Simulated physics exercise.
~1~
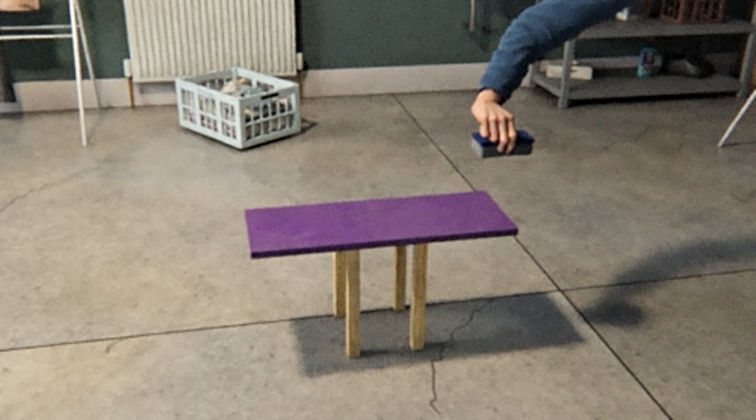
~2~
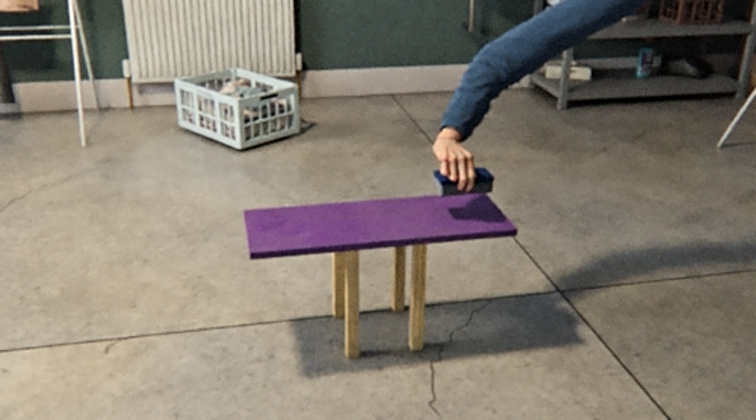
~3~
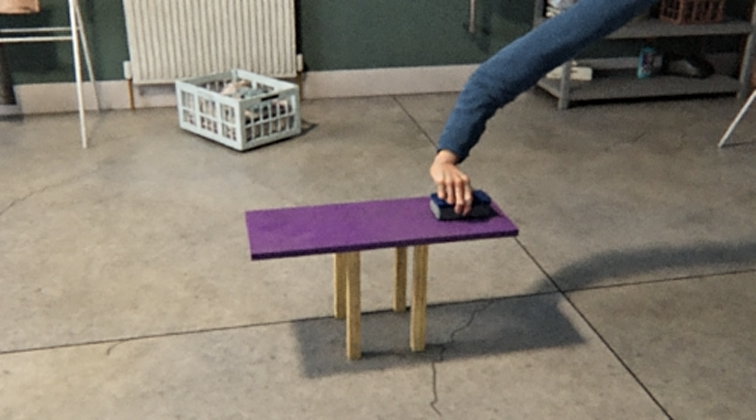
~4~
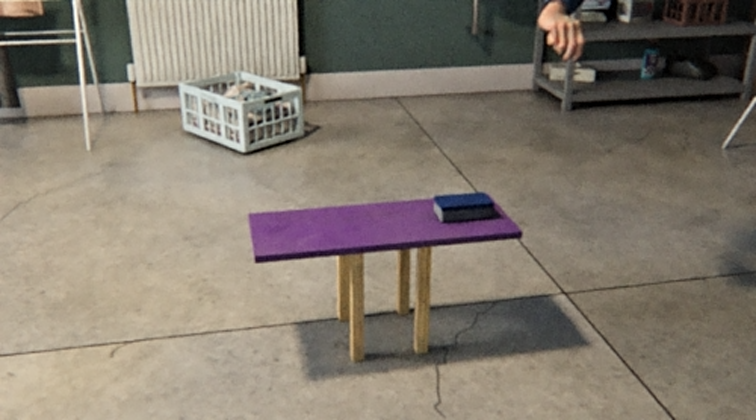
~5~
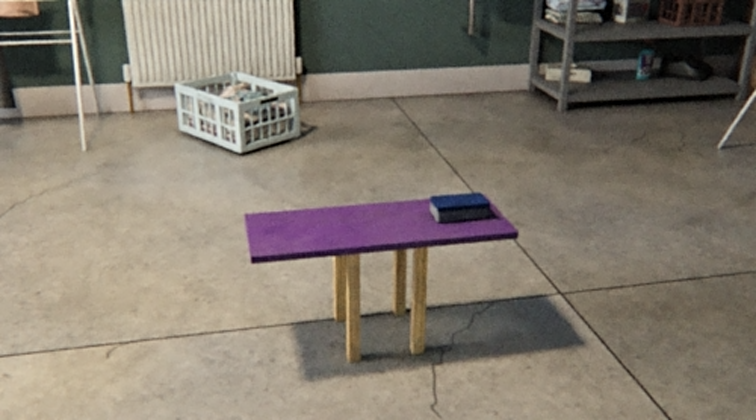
In a room with a concrete floor, a hand reached in from the right and lowered a dark blue sponge onto the right end of a small purple table, then let go and drew away, leaving the table standing steady with the sponge on top.
